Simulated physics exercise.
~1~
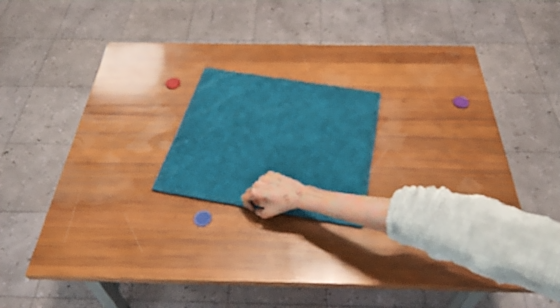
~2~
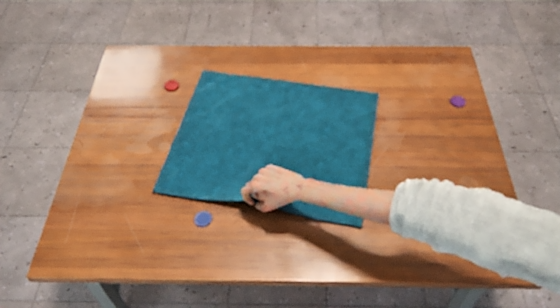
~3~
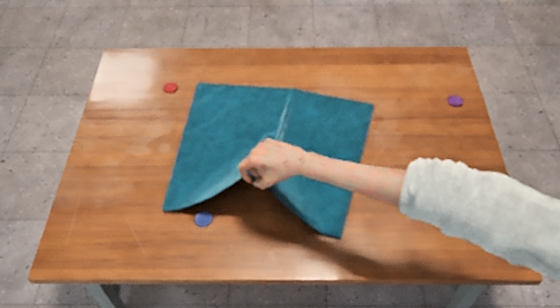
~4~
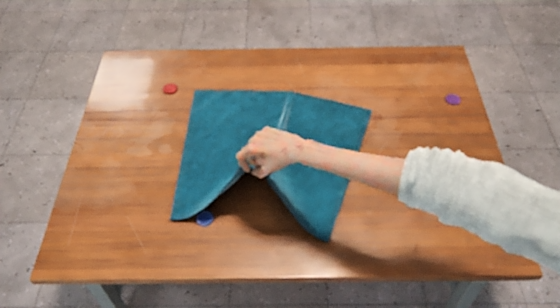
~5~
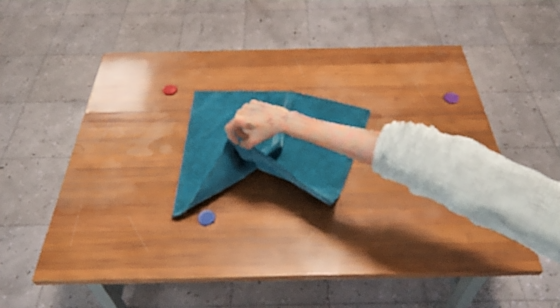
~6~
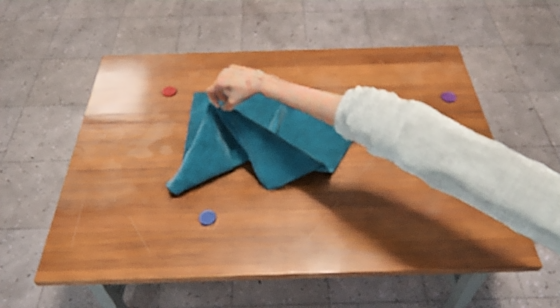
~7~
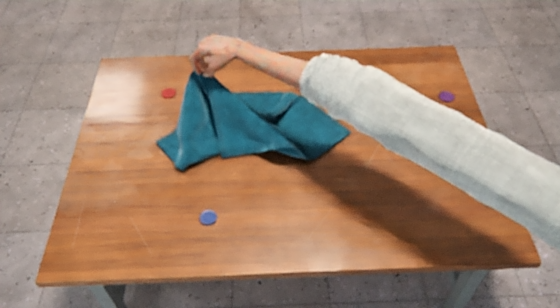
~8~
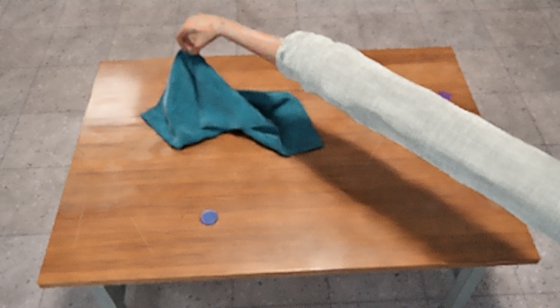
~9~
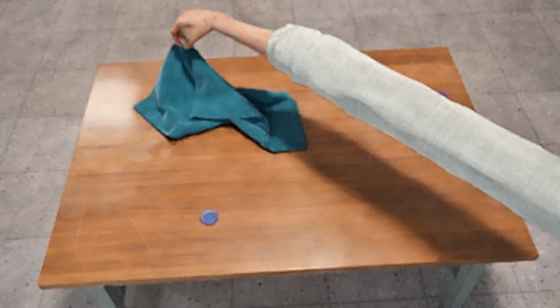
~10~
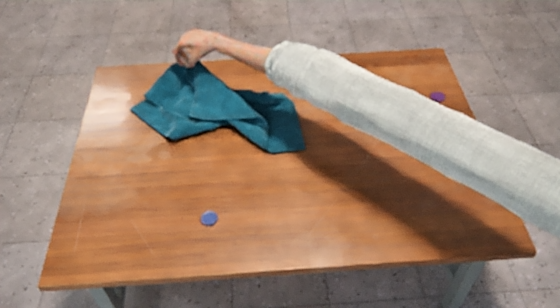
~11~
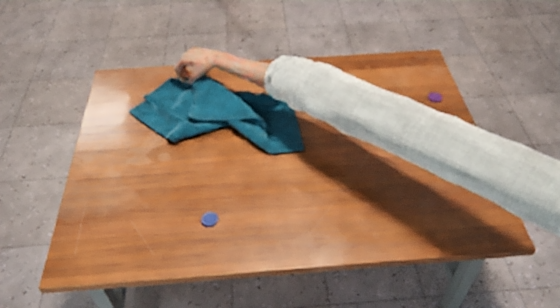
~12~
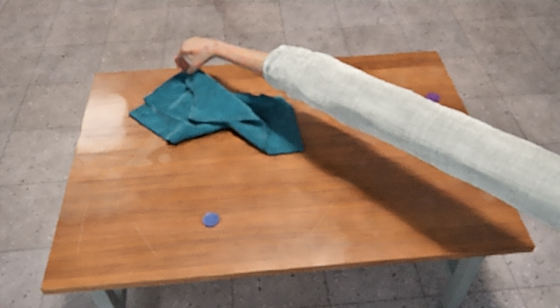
The clip opens on a wooden table where a teal cloth lies flat among a red, a blue and a purple disc, a hand in a pale fluffy sleeve gripping its near edge. The hand lifts that edge, and the cloth creases and tents beneath it. It then carries the cloth away toward the far left, folding and bunching it as it trails across the wood. The cloth passes over the red disc, hiding it. Finally the hand lowers the gathered cloth, which settles in a crumpled heap, while the blue and purple discs remain uncovered.
